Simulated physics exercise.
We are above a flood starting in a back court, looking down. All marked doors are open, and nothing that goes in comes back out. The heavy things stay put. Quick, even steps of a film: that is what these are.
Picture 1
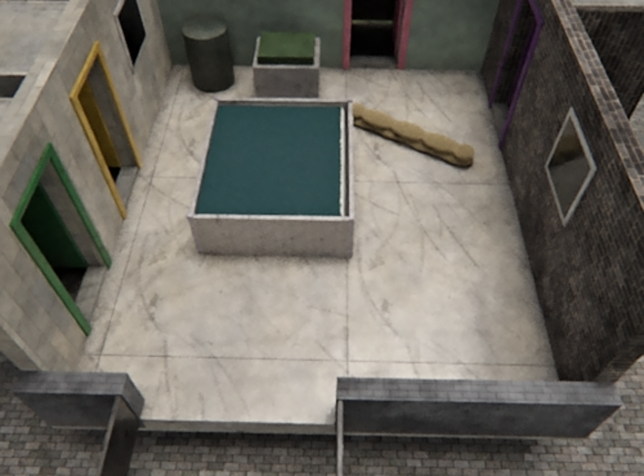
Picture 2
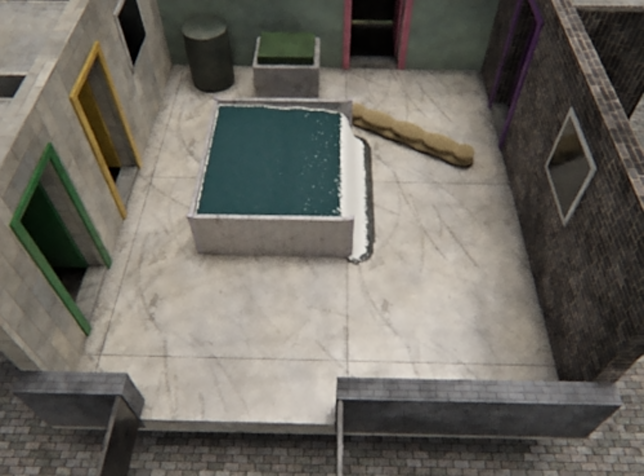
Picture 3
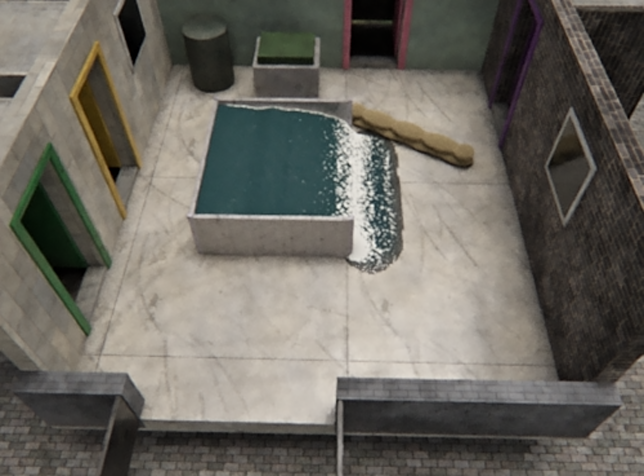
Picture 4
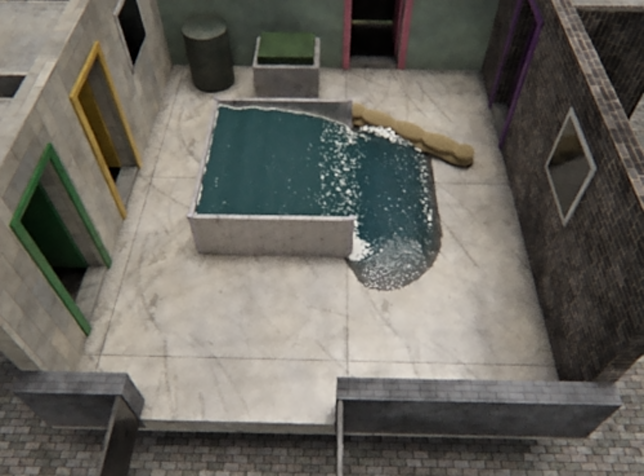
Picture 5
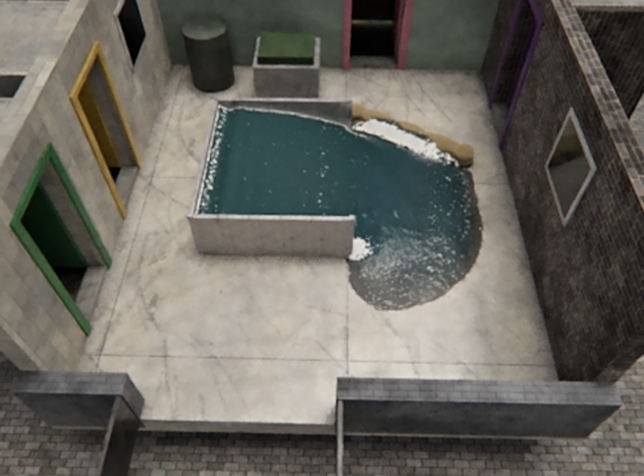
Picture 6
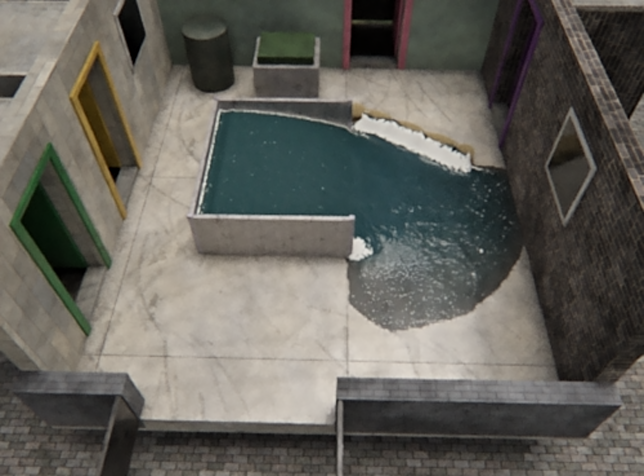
A large open tank of dark teal water sits in a pale, marble-floored court seen from above, with the view holding still. Green and yellow door surrounds line the left wall, a dark drum and green-topped block stand behind, and a tan beam lies right of the tank. Water pours from its right side, spreads along the beam with white foam, and fans across the floor to the dark right wall.
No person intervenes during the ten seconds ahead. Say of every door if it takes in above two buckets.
Outcome: Green door: Past the limit. Yellow door: Inside the limit. Pink door: Inside the limit. Purple door: Inside the limit.
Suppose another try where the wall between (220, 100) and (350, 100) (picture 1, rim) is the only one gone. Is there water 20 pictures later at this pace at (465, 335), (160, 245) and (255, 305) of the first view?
In turn: Under water, covered, clear.
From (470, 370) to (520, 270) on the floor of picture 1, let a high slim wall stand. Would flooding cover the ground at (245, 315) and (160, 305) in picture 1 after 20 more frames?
As listed: Flooded, free of water.
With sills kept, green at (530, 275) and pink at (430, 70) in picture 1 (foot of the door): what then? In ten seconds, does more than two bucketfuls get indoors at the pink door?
The pink one goes past it.
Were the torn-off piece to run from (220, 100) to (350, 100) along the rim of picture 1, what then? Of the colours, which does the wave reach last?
That's the green one.
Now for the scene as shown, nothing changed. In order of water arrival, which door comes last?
That would be the yellow door.
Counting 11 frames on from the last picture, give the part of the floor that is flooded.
Around 40 percent of it.
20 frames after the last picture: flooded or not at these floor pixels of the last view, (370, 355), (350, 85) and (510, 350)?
In that order the points end up soaked, soaked and soaked.
A moment on, water covers 30 % of the floor; the green door not reached, the yellow door not reached, the pink door not reached, the purple door wet at the sill, nothing in.
Next, water covers 40 % of the floor; the green door not reached, the yellow door not reached, the pink door not reached, the purple door wet at the sill, nothing in.
Then, water covers 70 % of the floor; the green door not reached, the yellow door not reached, the pink door wet at the sill, nothing in, the purple door wet at the sill, nothing in.
Later, water covers 95 % of the floor; the green door over two buckets in, the yellow door wet at the sill, nothing in, the pink door wet at the sill, nothing in, the purple door wet at the sill, nothing in.
In the end, water covers 95 % of the floor; the green door far over two buckets in, the yellow door wet at the sill, nothing in, the pink door wet at the sill, nothing in, the purple door wet at the sill, nothing in.
